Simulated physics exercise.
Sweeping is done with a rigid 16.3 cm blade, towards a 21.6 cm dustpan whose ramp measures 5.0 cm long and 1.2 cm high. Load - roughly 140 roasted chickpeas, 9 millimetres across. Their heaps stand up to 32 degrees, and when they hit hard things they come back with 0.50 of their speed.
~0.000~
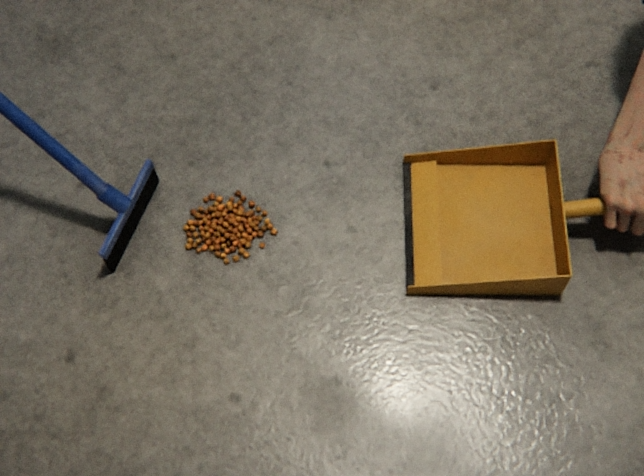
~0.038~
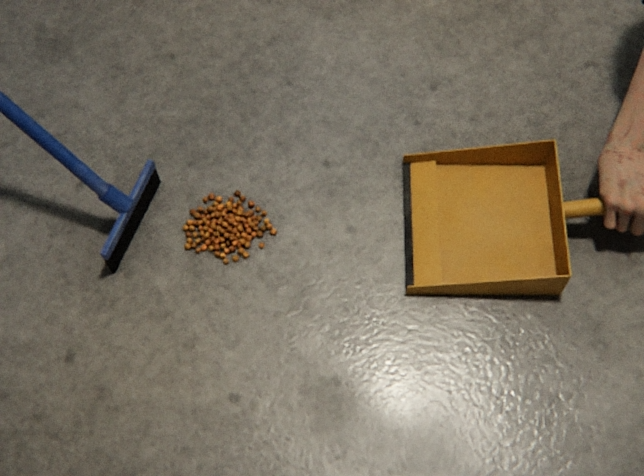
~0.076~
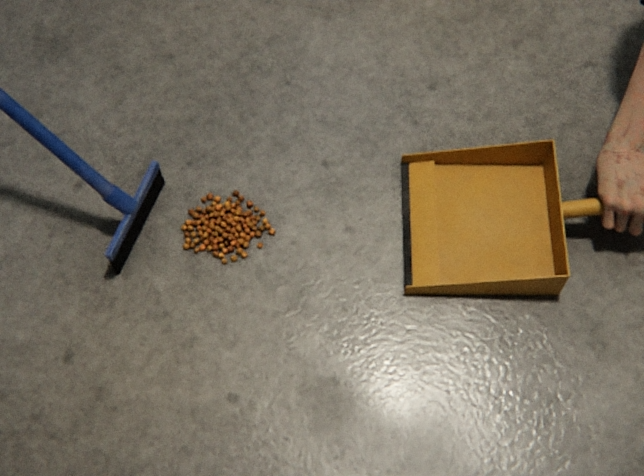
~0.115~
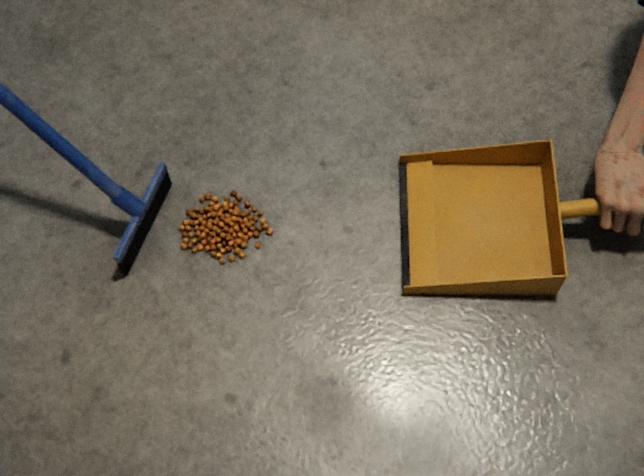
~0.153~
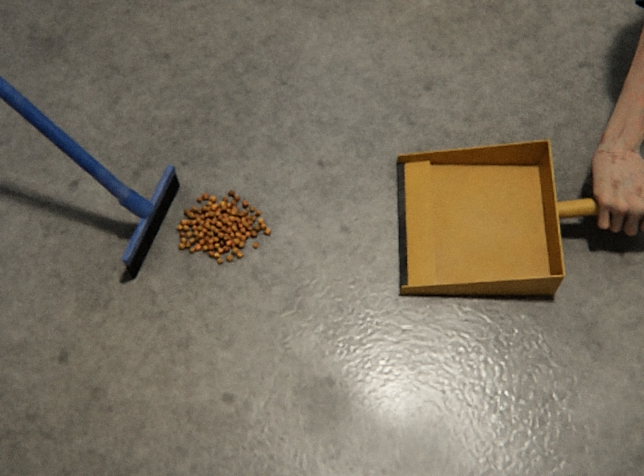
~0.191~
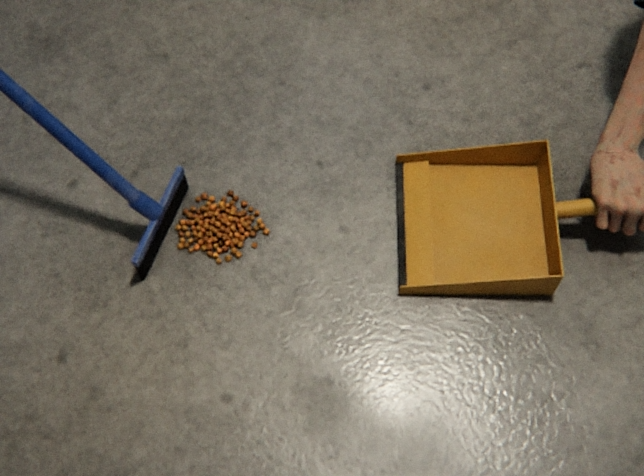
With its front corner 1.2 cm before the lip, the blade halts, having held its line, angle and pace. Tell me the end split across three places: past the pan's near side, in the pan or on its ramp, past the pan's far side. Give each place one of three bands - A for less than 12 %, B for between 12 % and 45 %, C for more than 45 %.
My prediction: Past the pan's near side: It will be a moderate share, in the pan or on its ramp: It will be a moderate share, past the pan's far side: It will be a small share.
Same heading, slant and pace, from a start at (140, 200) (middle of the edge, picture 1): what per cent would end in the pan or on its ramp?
Close to 10 in a hundred.
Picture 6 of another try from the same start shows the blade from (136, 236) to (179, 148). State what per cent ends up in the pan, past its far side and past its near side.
Pan 0; far 0; near 0.
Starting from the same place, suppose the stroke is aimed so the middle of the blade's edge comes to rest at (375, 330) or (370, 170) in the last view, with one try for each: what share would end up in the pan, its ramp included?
Roughly 0 % and 0 %.
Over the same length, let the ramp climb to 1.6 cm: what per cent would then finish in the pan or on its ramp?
15 per cent.
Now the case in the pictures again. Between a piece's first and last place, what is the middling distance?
That distance is close to 26 cm.
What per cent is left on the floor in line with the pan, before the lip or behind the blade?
That works out near 55 percent.
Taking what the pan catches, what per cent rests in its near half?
Some 100 per cent.
Then, at 0.55 s, middle of the blade 20 cm from the lip; 0 % over the lip, far side 0 %, near side 0 %.
Then, at 0.79 s, middle of the blade 10 cm from the lip; 0 % over the lip, far side 0 %, near side 15 %.
After 1.13 s, middle of the blade 4 cm from the lip; 20 % over the lip, far side 0 %, near side 25 %.
By 1.9 s all is still; near side 25 %, pan 20 %, far side 0 %, in front of the lip or behind the blade 55 %.
